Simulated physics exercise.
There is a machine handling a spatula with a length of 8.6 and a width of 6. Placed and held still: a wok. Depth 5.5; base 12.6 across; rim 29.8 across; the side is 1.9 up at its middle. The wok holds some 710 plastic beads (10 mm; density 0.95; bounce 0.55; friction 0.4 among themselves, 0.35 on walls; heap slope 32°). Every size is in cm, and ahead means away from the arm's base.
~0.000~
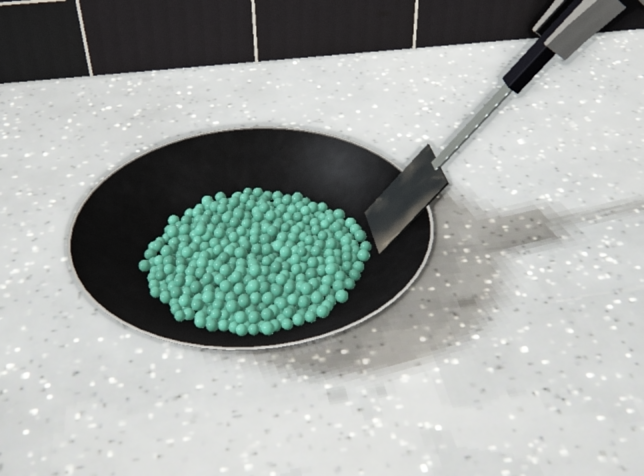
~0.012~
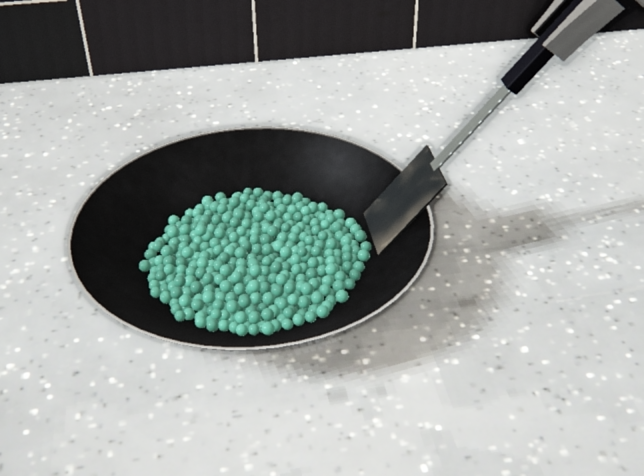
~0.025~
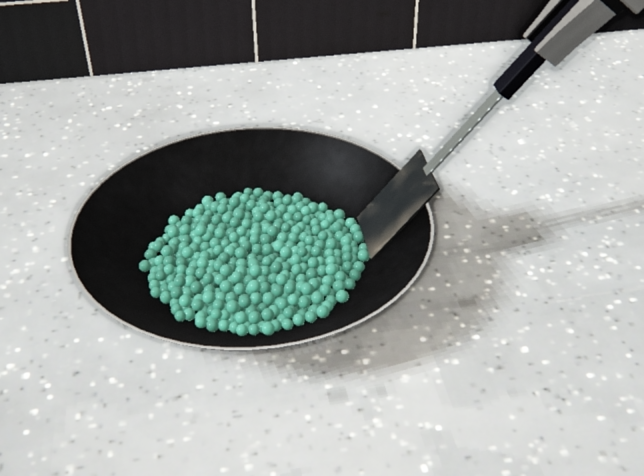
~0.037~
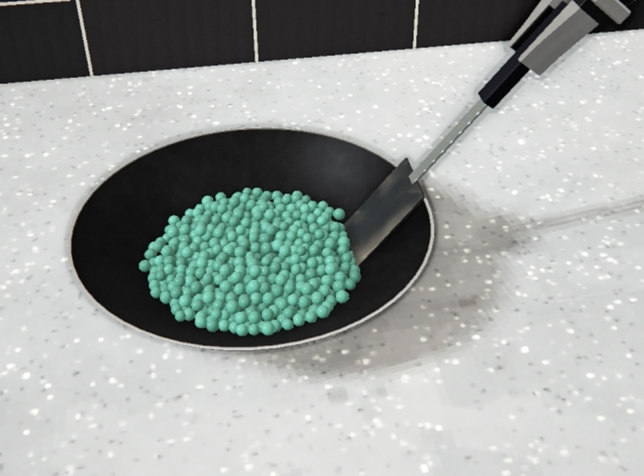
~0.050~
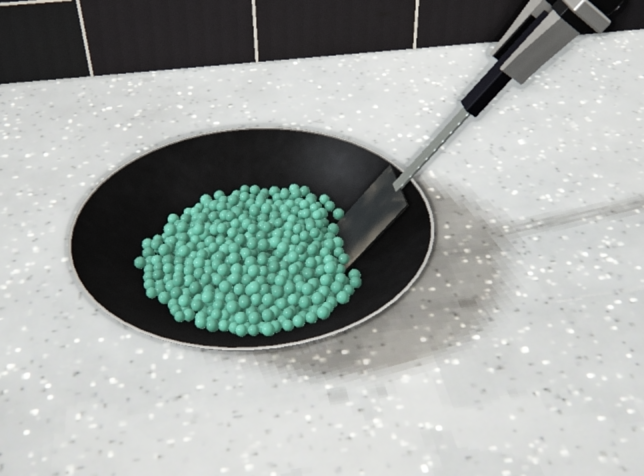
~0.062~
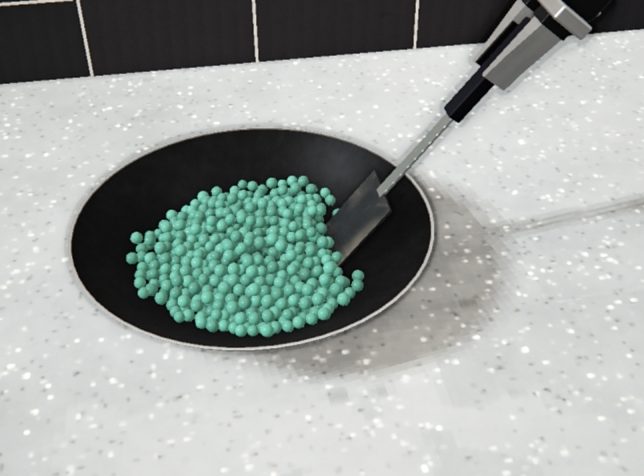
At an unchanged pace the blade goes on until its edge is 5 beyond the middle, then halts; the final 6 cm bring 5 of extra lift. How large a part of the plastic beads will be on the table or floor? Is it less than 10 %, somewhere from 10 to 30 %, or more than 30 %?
It is less than 10 %.
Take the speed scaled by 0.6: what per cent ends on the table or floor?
The share would be near 0 in a hundred.
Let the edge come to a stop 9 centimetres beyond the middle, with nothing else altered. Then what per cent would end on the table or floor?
Close to 15 per cent would end on the table or floor.
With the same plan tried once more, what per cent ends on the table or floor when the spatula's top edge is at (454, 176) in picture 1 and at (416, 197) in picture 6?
I'd put it at roughly 0 per cent.
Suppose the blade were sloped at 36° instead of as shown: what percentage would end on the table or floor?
I'd expect near 10 percent then.
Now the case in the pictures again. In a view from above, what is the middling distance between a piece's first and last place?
Roughly 3 cm.
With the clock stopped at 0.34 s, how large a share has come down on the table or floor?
Around 5 %.
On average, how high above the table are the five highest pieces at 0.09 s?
Somewhere around 6 centimetres high.
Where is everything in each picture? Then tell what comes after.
The first frame shows the spatula top edge at (438, 163), sloping 51°; upper third of the load around (253, 250), from x 145 to 365, top at y 195; 706 in the wok.
The second frame shows the spatula top edge at (437, 164), sloping 51°; upper third of the load around (253, 250), from x 145 to 365, top at y 195.
The third frame shows the spatula top edge at (430, 168), sloping 51°; upper third of the load around (252, 251), from x 145 to 365, top at y 195.
The fourth frame shows the spatula top edge at (415, 177), sloping 51°; upper third of the load around (255, 250), from x 145 to 355, top at y 195.
The fifth frame shows the spatula top edge at (399, 185), sloping 51°; upper third of the load around (251, 248), from x 140 to 355, top at y 190.
The sixth frame shows the spatula top edge at (383, 190), sloping 51°; upper third of the load around (249, 243), from x 130 to 360, top at y 180; 706 in the wok.
After 0.09 s, sloping 51°, highest piece 7 above the table; 706 in the wok.
After 0.12 s, sloping 51°, highest piece 7 above the table; 706 in the wok.
After 0.34 s, sloping 51°, highest piece 10 above the table; 658 in the wok, 32 on the table or floor, 16 on the blade or in flight.
After 1.39 s, sloping 51°, highest piece 4 above the table; 658 in the wok, 48 on the table or floor.
In the end, 658 in the wok, 48 on the table or floor. That is 7 % on the table or floor.
